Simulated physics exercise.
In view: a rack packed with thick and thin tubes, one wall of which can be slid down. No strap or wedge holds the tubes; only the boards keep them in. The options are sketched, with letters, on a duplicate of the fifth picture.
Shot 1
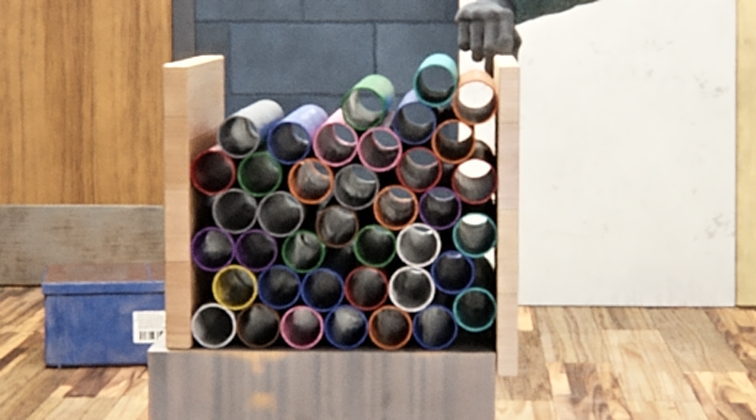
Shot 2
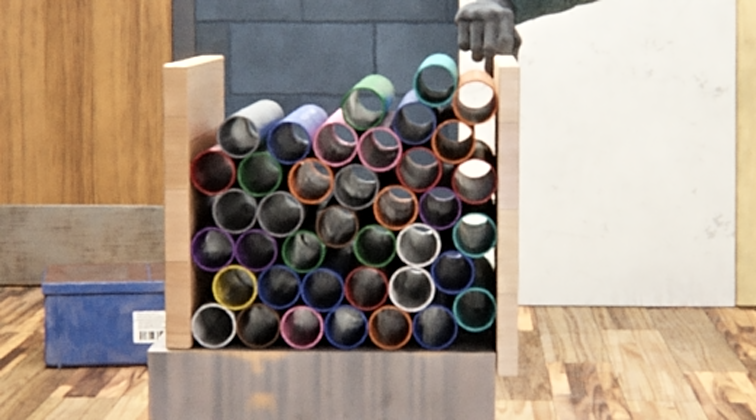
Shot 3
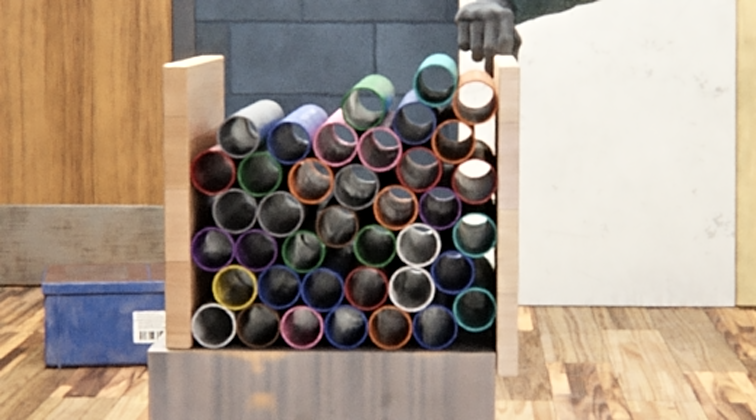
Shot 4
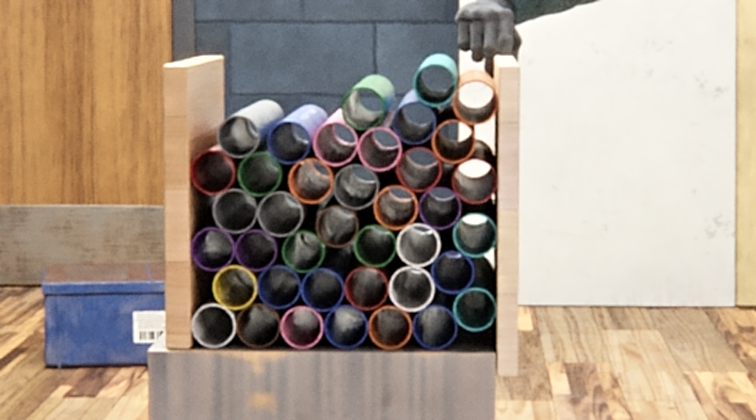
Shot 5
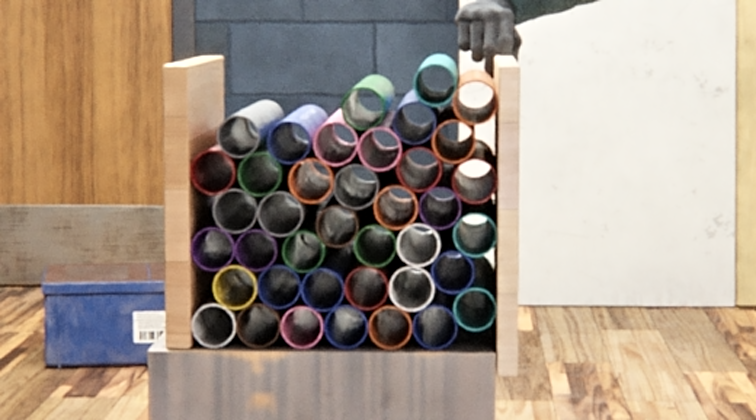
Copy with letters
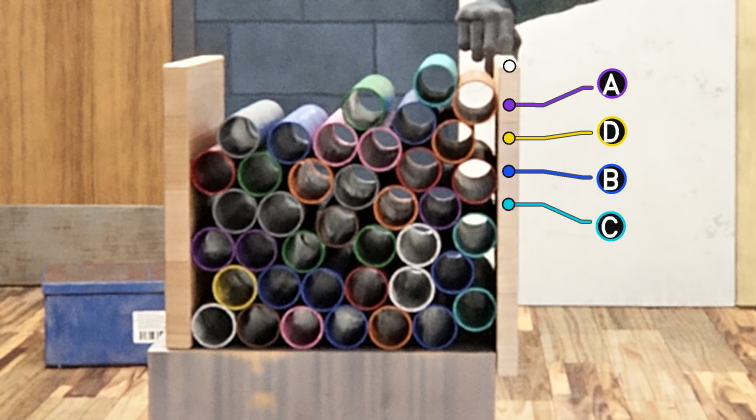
A gloved hand stays still above the right board of a rack packed with colorful tubes.
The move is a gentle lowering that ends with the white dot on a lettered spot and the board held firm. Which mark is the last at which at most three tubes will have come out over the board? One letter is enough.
Down to C.
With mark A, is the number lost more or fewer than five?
Fewer than five.
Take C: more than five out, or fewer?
Fewer than five.
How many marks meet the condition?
Four of the four.
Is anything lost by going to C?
Yes, at C.
On the marked copy, A at (509, 105); B at (509, 172); C at (508, 204); D at (509, 138); the white dot at (509, 66).
With C. Early on, top of the board (498, 132).
Further on, top of the board (498, 203).
At the end, top of the board (498, 203), one out over the board.
As for the rest, A none out over the board; B one out over the board; D none out over the board.
